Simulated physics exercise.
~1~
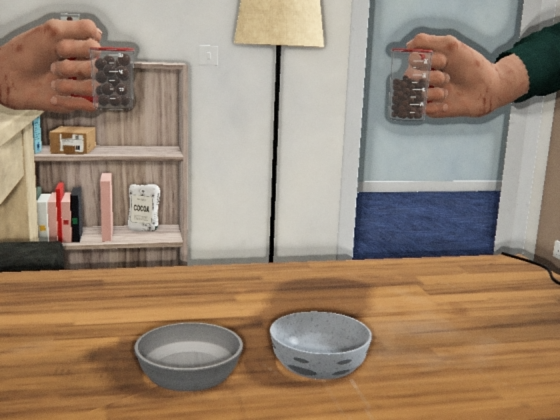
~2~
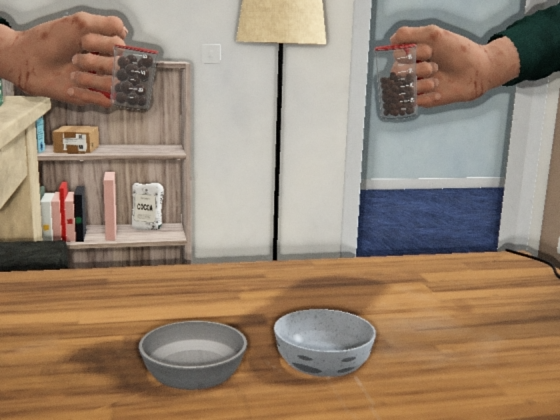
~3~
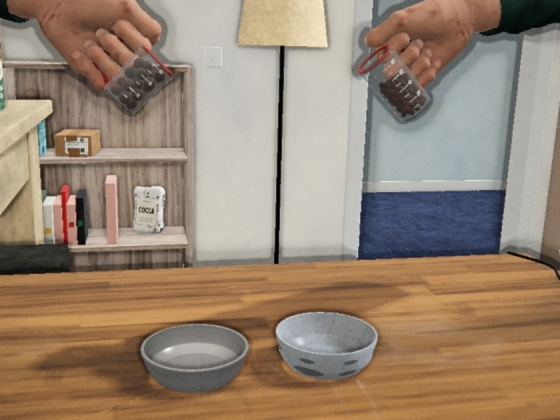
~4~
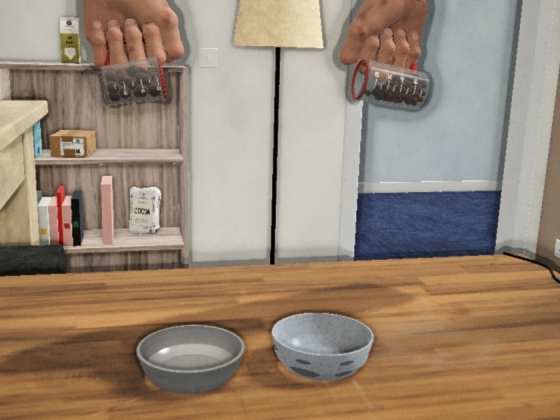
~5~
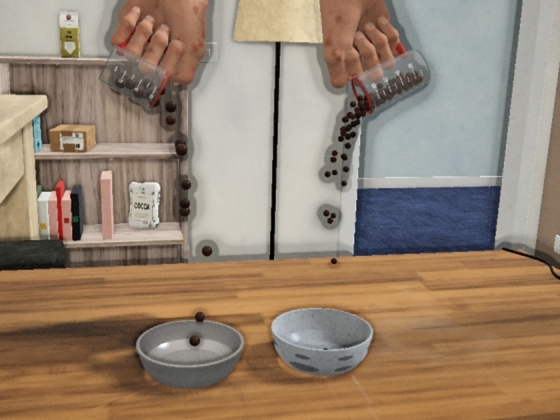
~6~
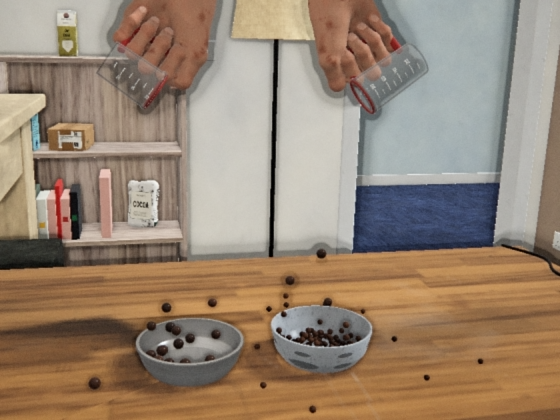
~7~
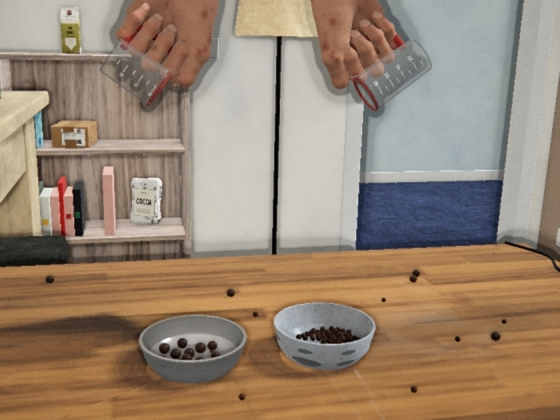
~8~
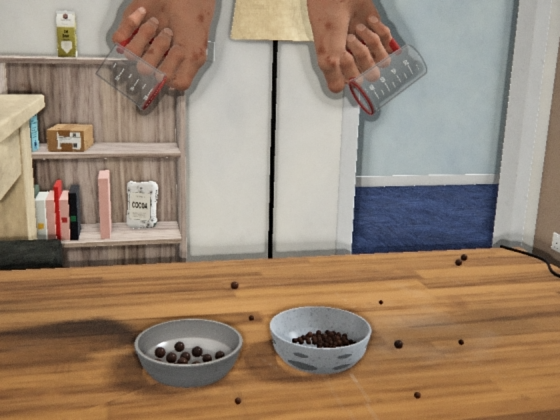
On a wooden table, two bowls catching most of the dark beads two hands pour from clear cups, several scattering around them.
